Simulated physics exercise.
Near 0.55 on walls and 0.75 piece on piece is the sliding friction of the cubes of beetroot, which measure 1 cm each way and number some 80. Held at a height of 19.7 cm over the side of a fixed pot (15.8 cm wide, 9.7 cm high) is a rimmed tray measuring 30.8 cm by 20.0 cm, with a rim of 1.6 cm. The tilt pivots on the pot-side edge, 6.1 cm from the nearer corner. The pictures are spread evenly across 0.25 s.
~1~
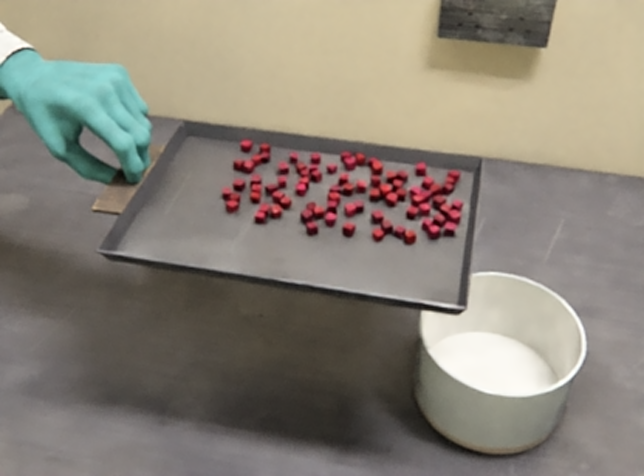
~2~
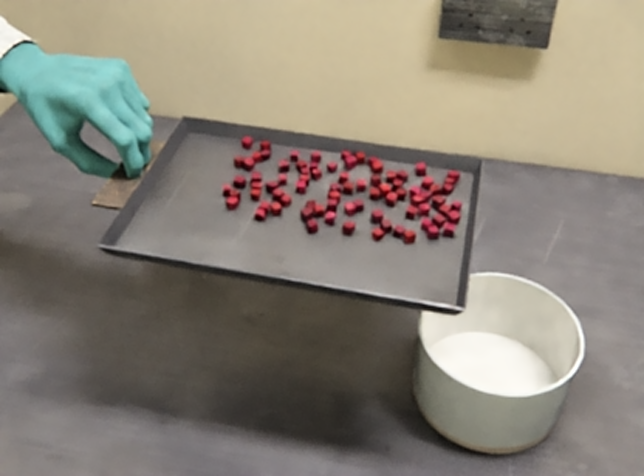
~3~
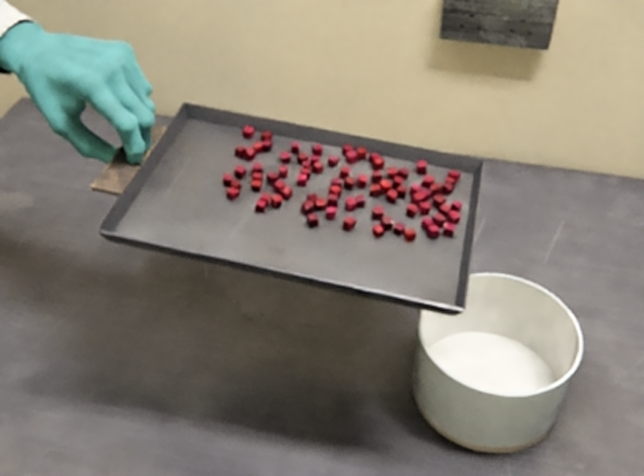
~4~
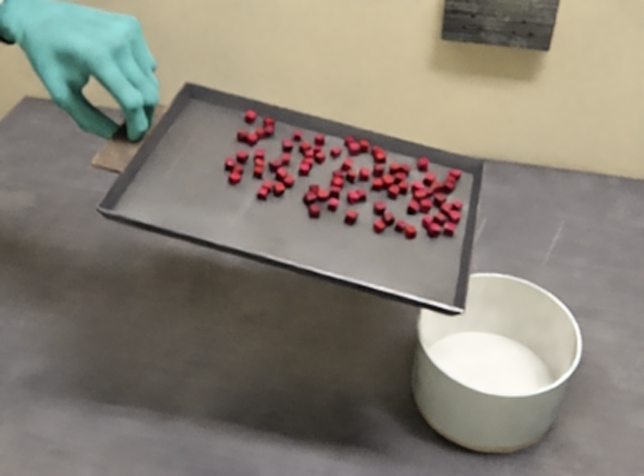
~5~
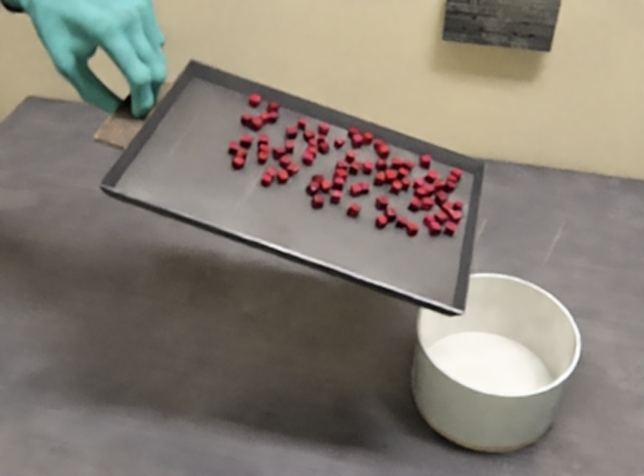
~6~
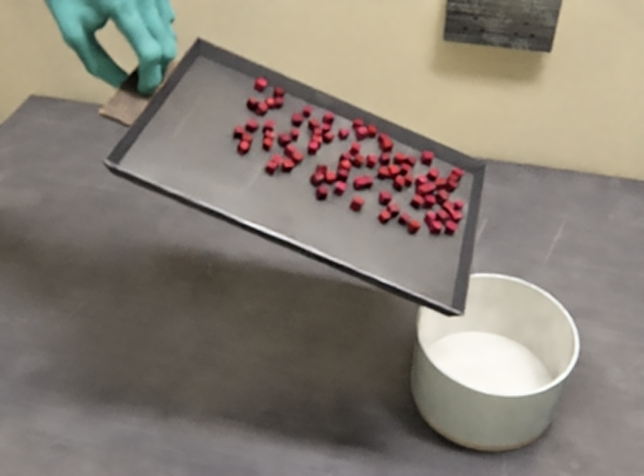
A teal-gloved hand at the left grips a brown tab on a dark rimmed tray, seen from slightly above over a dark grey worktop against a beige wall. Small red cubes lie scattered across the tray, with a pale round pot at the lower right and a dark panel above. The hand slowly raises the left end, steepening the tilt, while the cubes keep their places on the tray and the camera stays still.
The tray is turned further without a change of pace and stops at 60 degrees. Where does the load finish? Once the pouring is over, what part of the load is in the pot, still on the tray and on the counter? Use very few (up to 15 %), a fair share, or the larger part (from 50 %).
Pot: A fair share, left on the tray: A fair share, counter: A fair share.
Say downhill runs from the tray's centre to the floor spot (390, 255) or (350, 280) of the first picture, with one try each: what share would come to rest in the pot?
Near 35 and 0 per cent, in that order.
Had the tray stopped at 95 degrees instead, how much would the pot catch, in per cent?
It would be near 70 per cent.
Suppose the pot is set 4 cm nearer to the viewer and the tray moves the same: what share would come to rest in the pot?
My estimate: Some 25 per cent.
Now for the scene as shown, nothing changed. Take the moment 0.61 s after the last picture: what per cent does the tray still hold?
About 45 per cent.
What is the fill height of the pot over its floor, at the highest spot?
About 1.0 centimetres.
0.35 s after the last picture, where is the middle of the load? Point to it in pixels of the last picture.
At about (448, 171).
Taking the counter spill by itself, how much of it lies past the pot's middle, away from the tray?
It comes to near 90 percent.
Then, 0.21 s after the last picture, tilt 41 degrees; the tray holds 100 %, the pot 0 %.
Then, 0.35 s after the last picture, tilt 55 degrees; the tray holds 100 %, the pot 0 %.
Then, 0.61 s after the last picture, tilt 60 degrees; the tray holds 45 %, the pot 20 %.
In the end, pot 35 %, tray 35 %, counter 25 %.
